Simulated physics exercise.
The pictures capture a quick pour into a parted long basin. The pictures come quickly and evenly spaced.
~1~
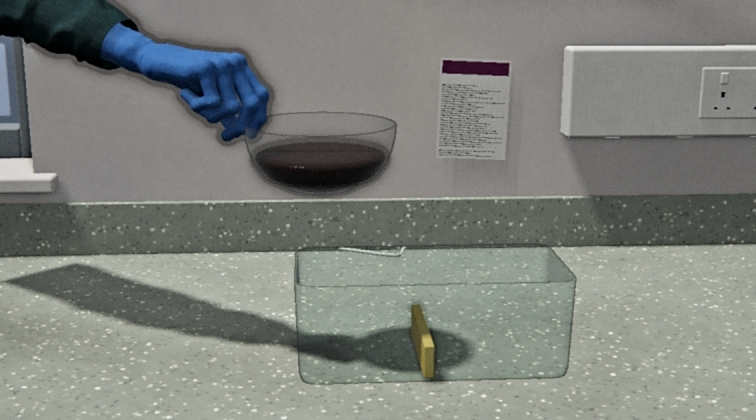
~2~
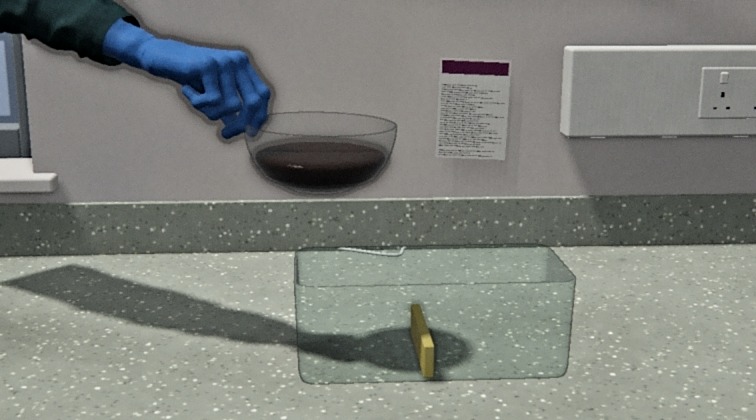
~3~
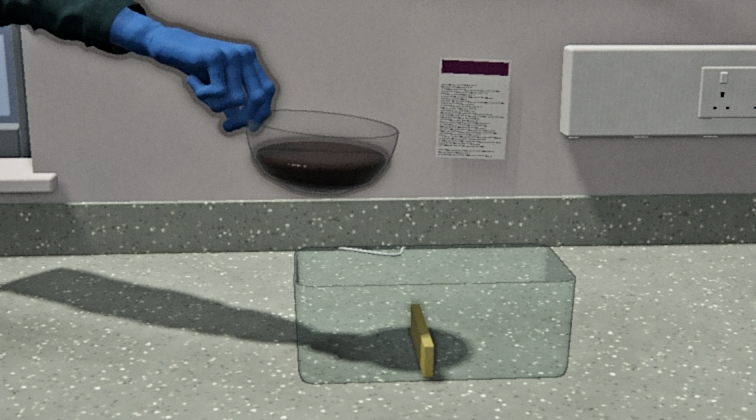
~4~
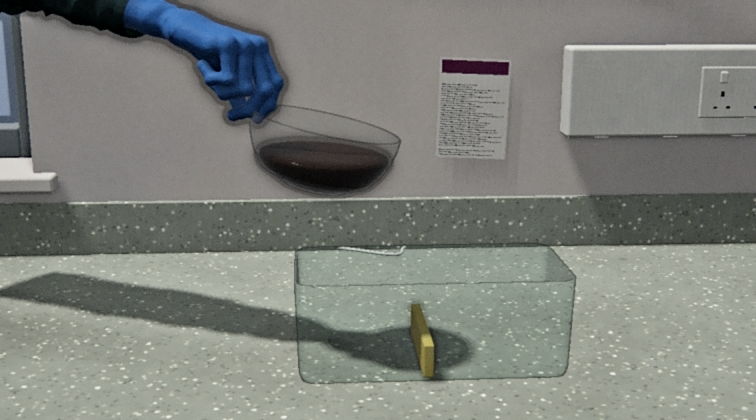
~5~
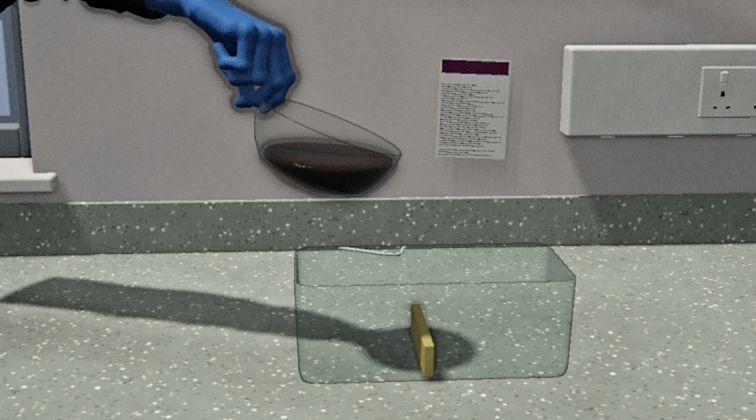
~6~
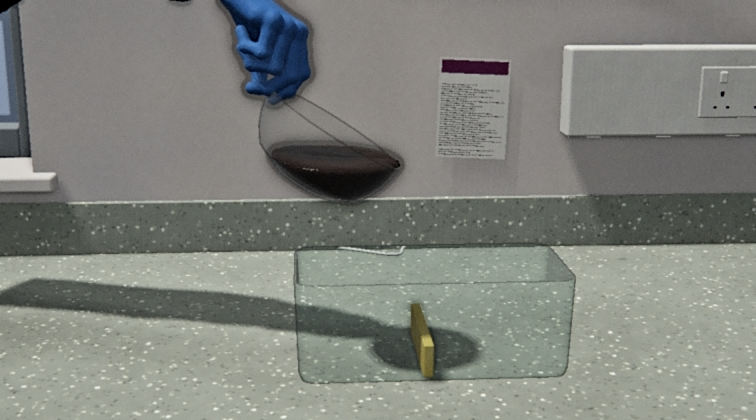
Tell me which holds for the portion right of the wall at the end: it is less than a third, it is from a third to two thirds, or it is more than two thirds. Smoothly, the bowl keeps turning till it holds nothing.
The share right of the wall is left at a third to two thirds.
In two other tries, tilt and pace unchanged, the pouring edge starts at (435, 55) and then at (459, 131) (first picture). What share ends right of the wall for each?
First some 90, then 90 per cent.
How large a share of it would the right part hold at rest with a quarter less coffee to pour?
It comes to near 45 per cent.
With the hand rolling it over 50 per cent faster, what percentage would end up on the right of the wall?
About 50 in a hundred.
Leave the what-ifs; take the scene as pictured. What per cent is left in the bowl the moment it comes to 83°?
Around 25 in a hundred.
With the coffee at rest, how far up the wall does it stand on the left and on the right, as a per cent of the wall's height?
I get 30 % for the left and 30 % for the right.
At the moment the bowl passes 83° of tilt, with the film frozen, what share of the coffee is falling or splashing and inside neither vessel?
That works out near 35 percent.
A moment on, the bowl is tipped on its side and 26 per cent is still to pour, 6 is left of the wall and 35 right of it.
Next, the bowl is tipped on its side and 3 per cent is still to pour, 37 is left of the wall and 54 right of it.
Then the bowl is tipped on its side and 0 per cent is still to pour, 44 is left of the wall and 55 right of it.
Later the bowl is tipped on its side and 0 per cent is still to pour, 44 is left of the wall and 55 right of it.
At rest 44 per cent lies left of the wall, 55 right of it and 1 outside.
